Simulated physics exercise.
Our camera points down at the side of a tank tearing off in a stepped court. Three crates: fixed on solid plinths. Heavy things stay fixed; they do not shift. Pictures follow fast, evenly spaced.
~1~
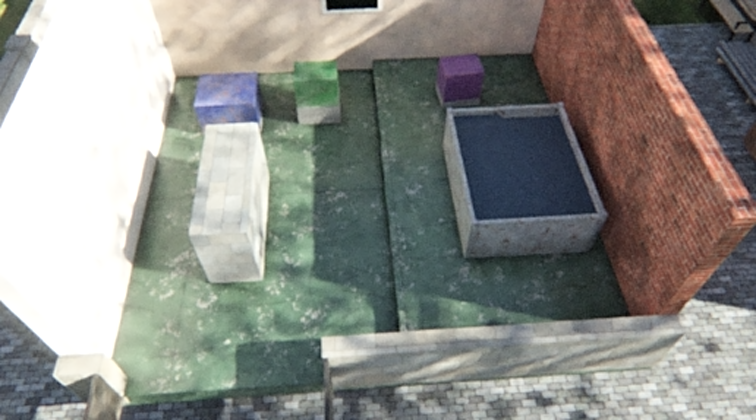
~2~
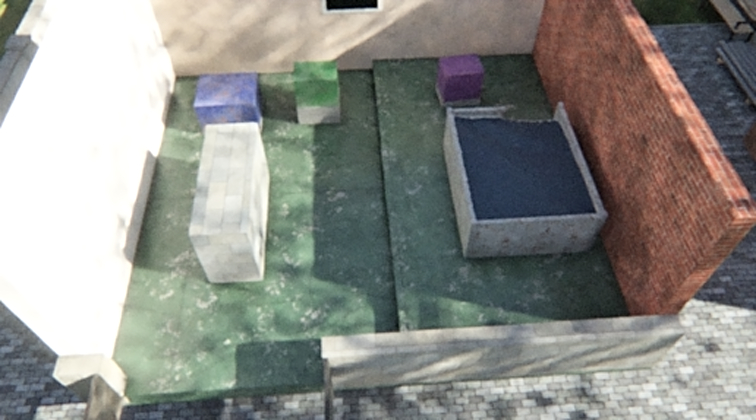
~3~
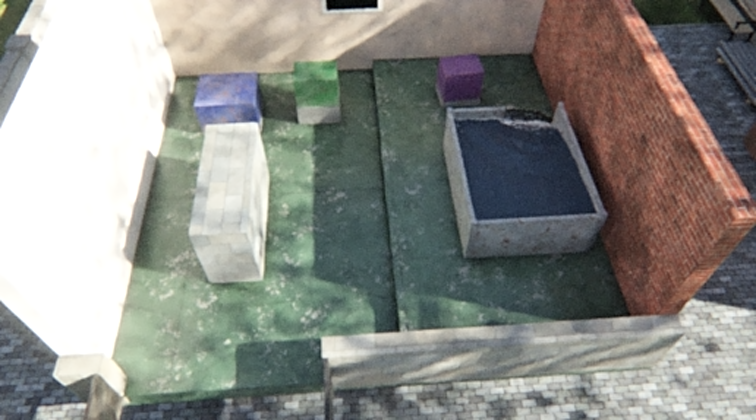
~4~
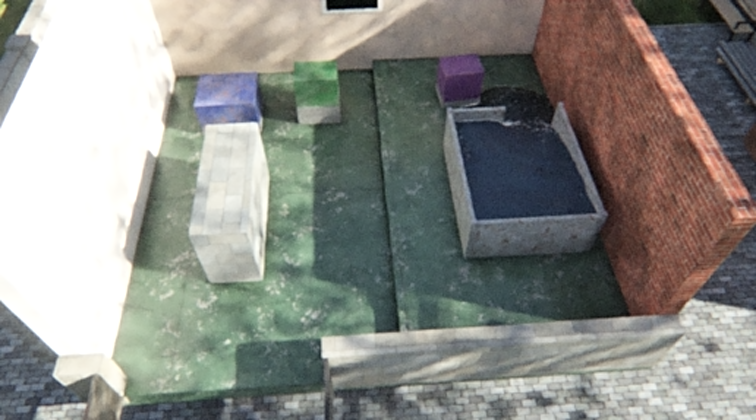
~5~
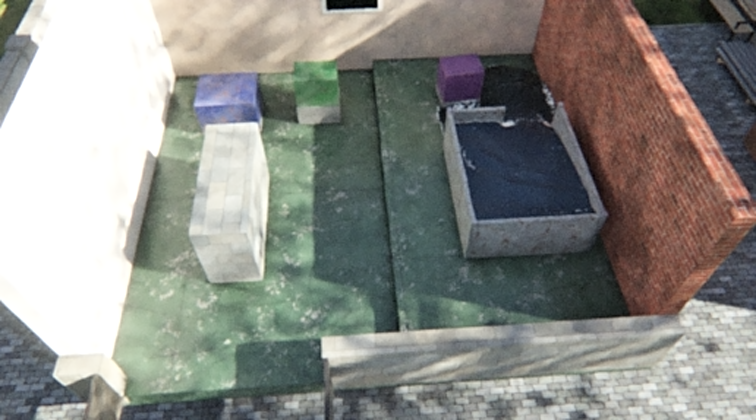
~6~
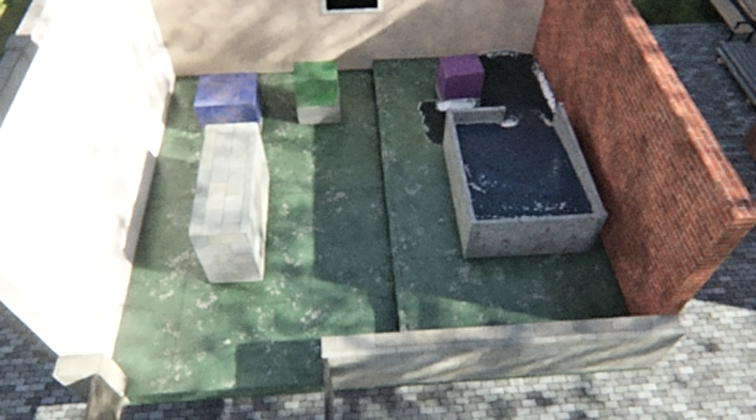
Dark water poured out through a gap in the far side of an open stone tank and spread across the green floor around the purple crate, while the three crates stayed put.
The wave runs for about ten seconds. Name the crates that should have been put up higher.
Afterwards, the blue crate ends up wet; the purple crate ends up wet; the green crate ends up dry.
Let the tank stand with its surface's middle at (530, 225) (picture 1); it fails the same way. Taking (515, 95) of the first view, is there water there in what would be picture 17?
Submerged.
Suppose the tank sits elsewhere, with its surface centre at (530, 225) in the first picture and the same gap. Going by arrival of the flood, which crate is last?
It is the blue crate.
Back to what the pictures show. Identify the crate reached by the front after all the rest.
I'd say the blue one is last.
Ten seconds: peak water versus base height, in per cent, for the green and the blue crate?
Roughly 60 percent, then 190 percent.
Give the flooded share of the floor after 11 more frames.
Near 25 in a hundred.
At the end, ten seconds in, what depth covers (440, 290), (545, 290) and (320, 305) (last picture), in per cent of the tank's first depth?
First spot roughly 2 %, second 2 %, third 10 %.
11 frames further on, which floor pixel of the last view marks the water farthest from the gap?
The wet edge reaches furthest near (316, 73).
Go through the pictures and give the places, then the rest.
The first frame shows still water in the open tank at (520, 163).
In the second frame, water pours out on the open tank's far side and has run to a hidden place.
In the third frame, the front is at a hidden place, out from the gap on the open tank's far side.
In the fourth frame, the front is at (497, 89), out from the gap on the open tank's far side.
In the fifth frame, the front is at (514, 69), out from the gap on the open tank's far side.
In the sixth frame, the front is at (532, 55), out from the gap on the open tank's far side.
A moment on, water covers 15 % of the floor; the blue crate not reached, the purple crate water round its plinth, the green crate not reached.
Next, water covers 25 % of the floor; the blue crate not reached, the purple crate water round its plinth, the green crate water round its plinth.
Then, water covers 45 % of the floor; the blue crate water round its plinth, the purple crate water round its plinth, the green crate water round its plinth.
Later, water covers 80 % of the floor; the blue crate water round its plinth, the purple crate water round its plinth, the green crate water round its plinth.
In the end, water covers 95 % of the floor; the blue crate was topped, the purple crate was topped, the green crate stayed above the water.
